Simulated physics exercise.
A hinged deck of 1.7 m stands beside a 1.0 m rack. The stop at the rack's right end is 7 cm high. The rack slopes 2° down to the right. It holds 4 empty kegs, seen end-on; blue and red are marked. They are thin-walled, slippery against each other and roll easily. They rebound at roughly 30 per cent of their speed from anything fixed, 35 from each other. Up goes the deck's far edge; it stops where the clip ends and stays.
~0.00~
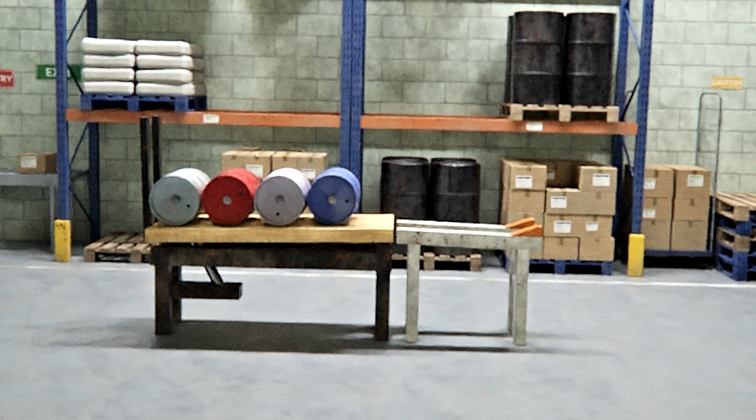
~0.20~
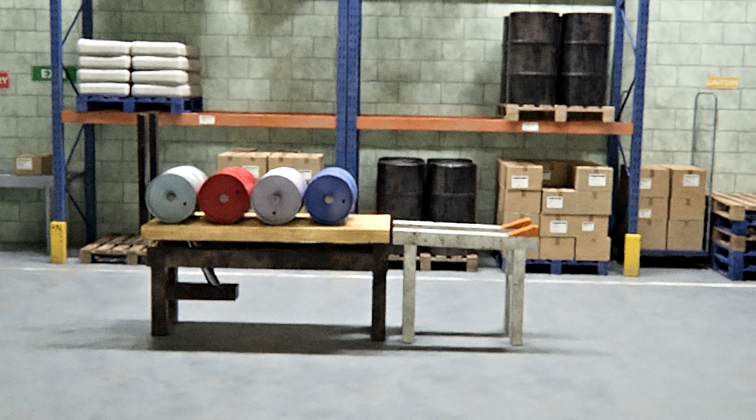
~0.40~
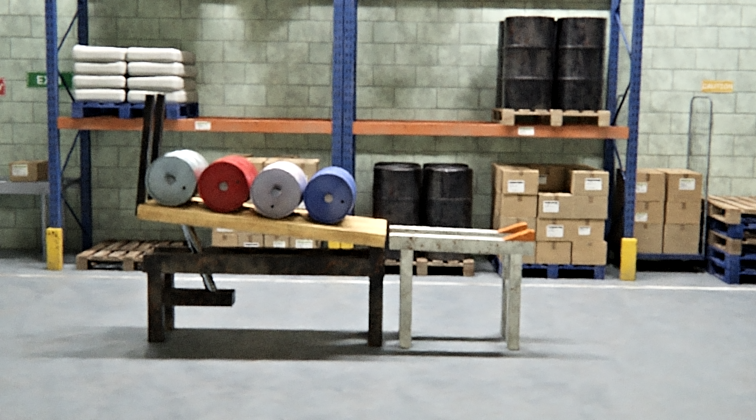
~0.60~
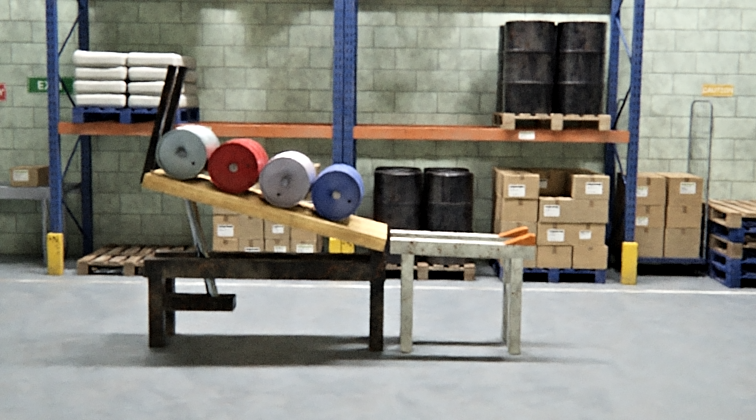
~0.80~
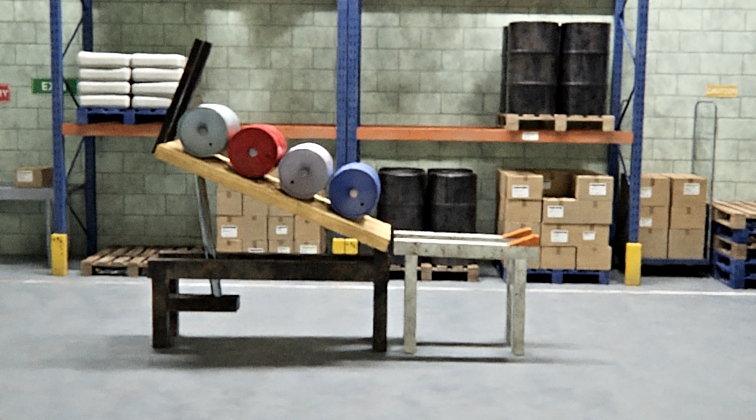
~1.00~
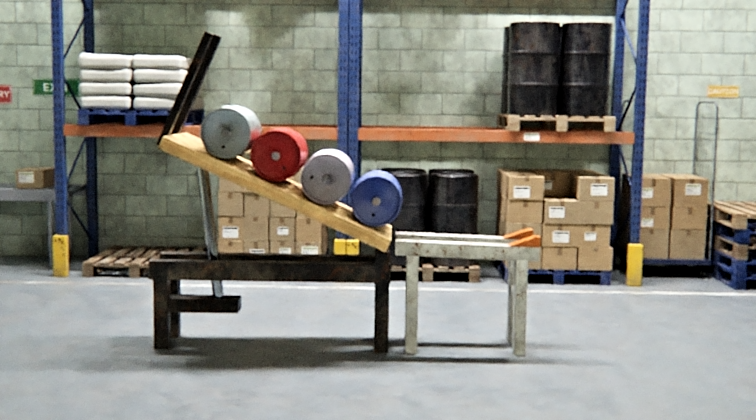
Hinged wooden deck tilting up at its left end in a warehouse, four kegs in a row starting to roll right.
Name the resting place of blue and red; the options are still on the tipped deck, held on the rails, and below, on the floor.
Blue comes to rest below, on the floor, red comes to rest below, on the floor.
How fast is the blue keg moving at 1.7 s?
Roughly 1.5 m/s.
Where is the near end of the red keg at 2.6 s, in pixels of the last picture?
At about (568, 228).
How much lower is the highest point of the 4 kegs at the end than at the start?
Some 80 cm lower.
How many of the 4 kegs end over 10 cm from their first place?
4 of them.
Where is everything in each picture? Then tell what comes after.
The first picture shows blue at (332, 200), red at (227, 200); deck tilted 2° back; stop top at (540, 229).
The second picture shows blue at (329, 200), red at (223, 199); deck tilted 1° back.
The third picture shows blue at (328, 199), red at (223, 187); deck tilted 6° to the rack.
The fourth picture shows blue at (336, 196), red at (233, 168); deck tilted 14° to the rack.
The fifth picture shows blue at (353, 194), red at (253, 152); deck tilted 22° to the rack.
The sixth picture shows blue at (376, 202), red at (276, 156); deck tilted 24° to the rack.
After 1.7 s, blue is on the rack, 20 cm from the rack's far end, rolling right; red is on the rack, 90 cm from the rack's far end, rolling right; 0 lost over the end.
After 2.6 s, blue is beyond the stop, on the ground; red is beyond the stop and falling; 3 lost over the end.
At rest (5.7 s), blue is over the stop, on the ground; red is over the stop, on the ground; 4 lost over the end.
